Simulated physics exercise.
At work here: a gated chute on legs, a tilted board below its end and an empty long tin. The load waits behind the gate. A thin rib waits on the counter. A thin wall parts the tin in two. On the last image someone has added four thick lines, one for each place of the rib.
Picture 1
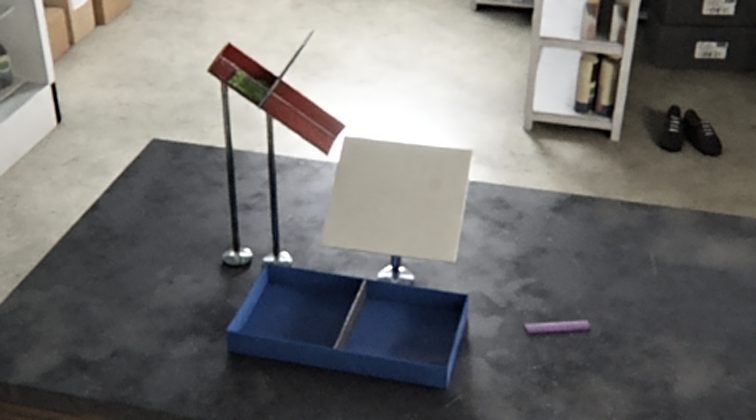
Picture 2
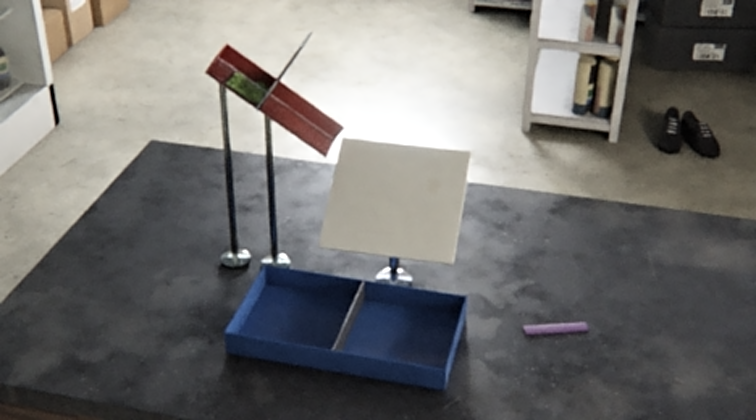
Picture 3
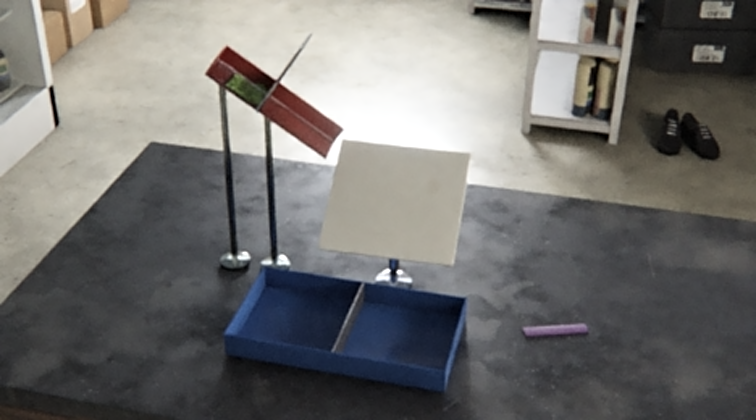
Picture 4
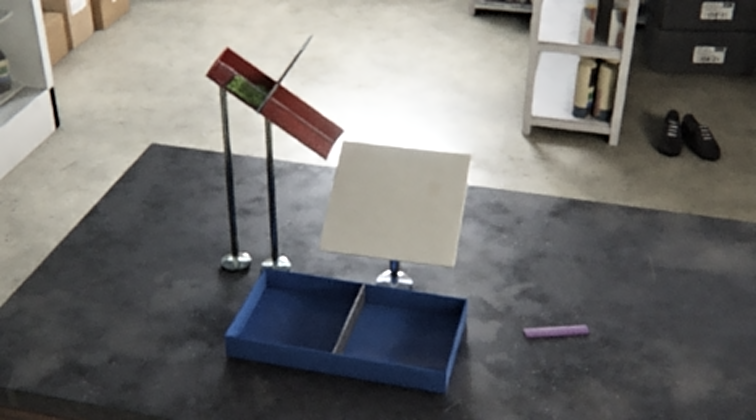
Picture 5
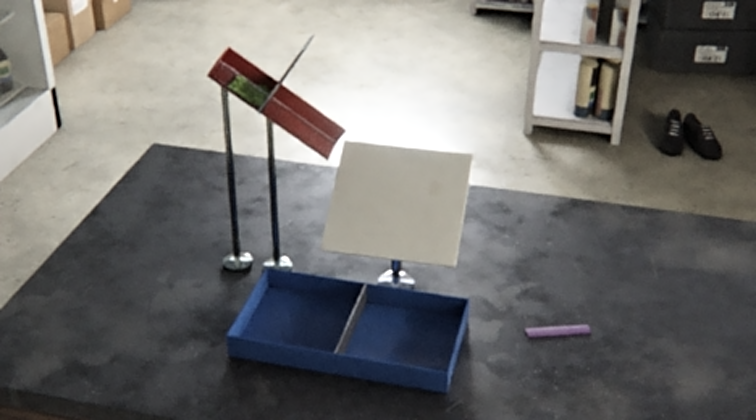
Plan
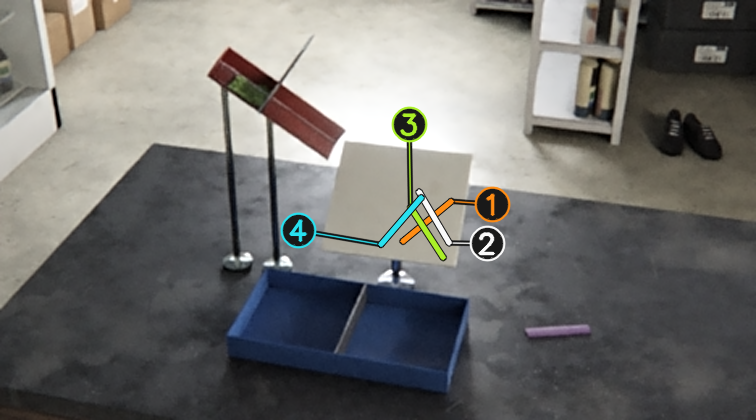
Nothing moves as a red chute stands near a tilted board and a divided blue tray.
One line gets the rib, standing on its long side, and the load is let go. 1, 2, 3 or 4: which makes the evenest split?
I would pick line 4.
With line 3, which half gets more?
The right half.
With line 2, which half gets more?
Right.
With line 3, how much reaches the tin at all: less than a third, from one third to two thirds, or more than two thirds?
It is more than two thirds.
On the marked copy, line 1 from (451, 201) to (402, 241); line 2 from (419, 191) to (449, 242); line 3 from (410, 207) to (443, 257); line 4 from (421, 197) to (380, 244).
With 1, of what is caught, a small part in the left half, nearly all in the right.
With 2, of what is caught, a small part in the left half, nearly all in the right.
With 3, of what is caught, a small part in the left half, nearly all in the right.
With 4, of what is caught, about two thirds in the left half, about a third in the right.
